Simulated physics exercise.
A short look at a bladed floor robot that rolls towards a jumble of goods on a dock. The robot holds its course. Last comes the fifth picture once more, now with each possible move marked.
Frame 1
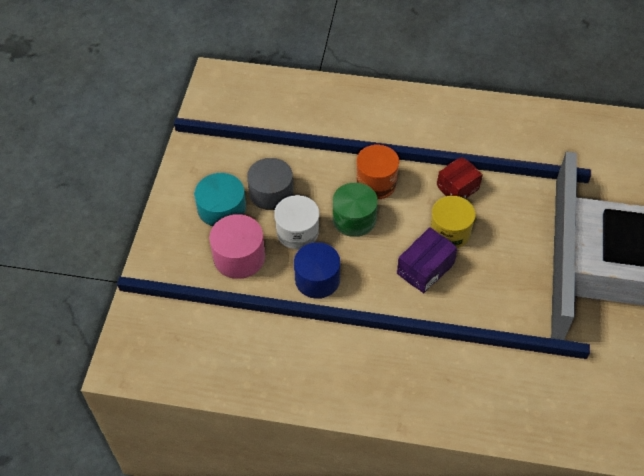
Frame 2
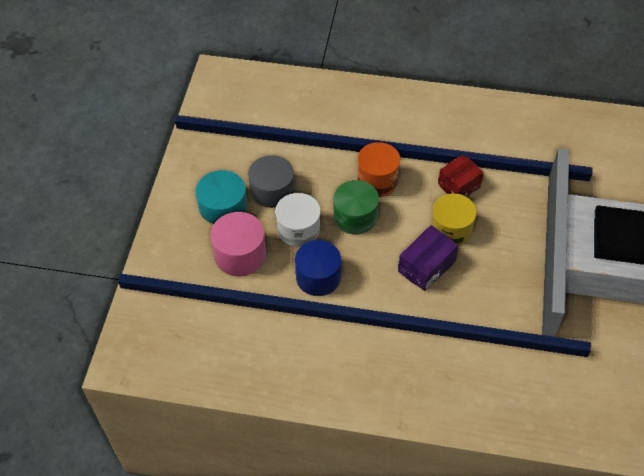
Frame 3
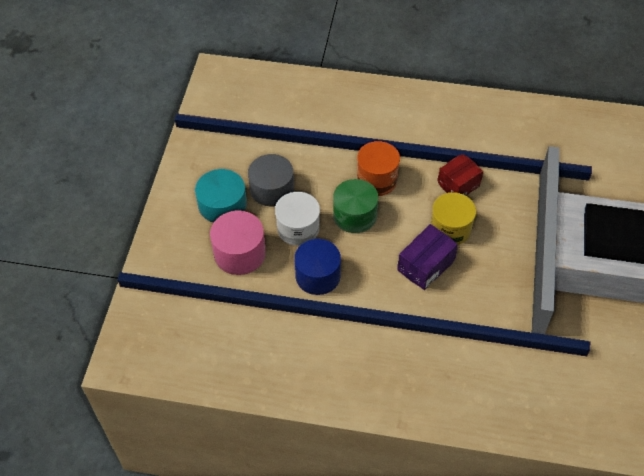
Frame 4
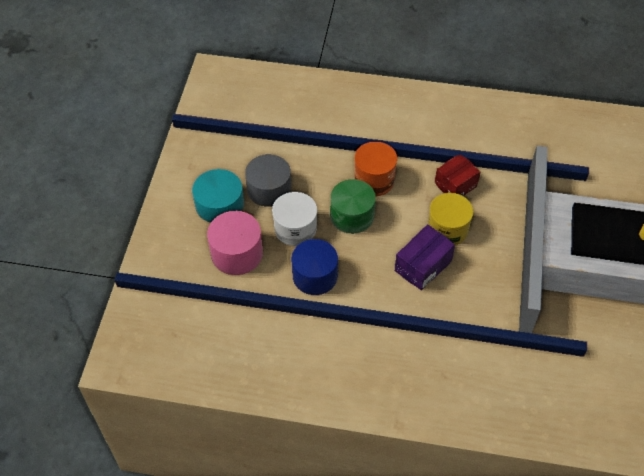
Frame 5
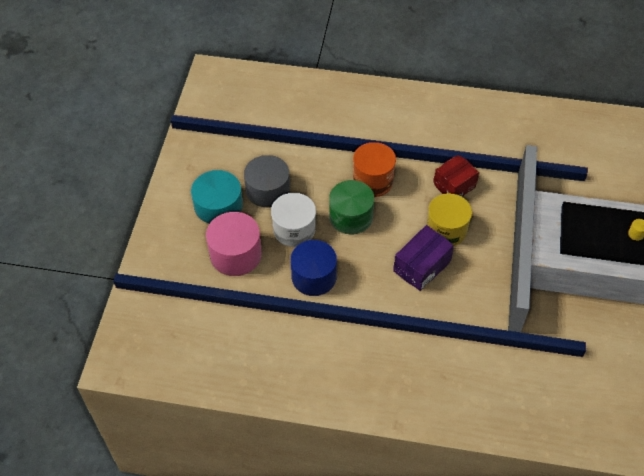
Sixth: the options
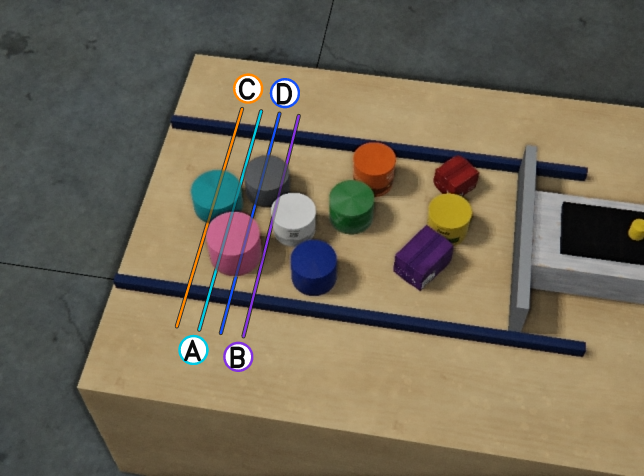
A bladed floor robot rolls slowly left towards a still jumble of colourful goods.
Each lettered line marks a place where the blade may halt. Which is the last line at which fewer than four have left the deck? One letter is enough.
C is the last line within the limit.
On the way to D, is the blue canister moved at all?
Yes.
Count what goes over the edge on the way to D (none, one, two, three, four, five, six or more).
In all, none.
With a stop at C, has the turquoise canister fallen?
Yes.
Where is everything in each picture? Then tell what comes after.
Red parcel (459, 180); yellow pail (452, 222); purple parcel (427, 260), in the first picture.
Robot (632, 235); grey canister (272, 181), in the second picture.
Robot (622, 233); green canister (355, 206), in the third picture.
Robot (609, 232); orange pail (375, 169), in the fourth picture.
Robot (598, 231); pink canister (235, 244); red parcel (456, 178); yellow pail (448, 220), in the fifth picture.
On the copy, A at (233, 211); B at (273, 217); C at (212, 208); D at (253, 214).
On C. First, robot (481, 215); red parcel (397, 175); orange pail (361, 169).
Then, robot (367, 200); turquoise canister (197, 199); grey canister (212, 156).
Finally, robot (278, 188); grey canister over the edge; turquoise canister over the edge; two fallen.
By contrast, A is within the limit but short; B is within the limit but short; D is within the limit but short.
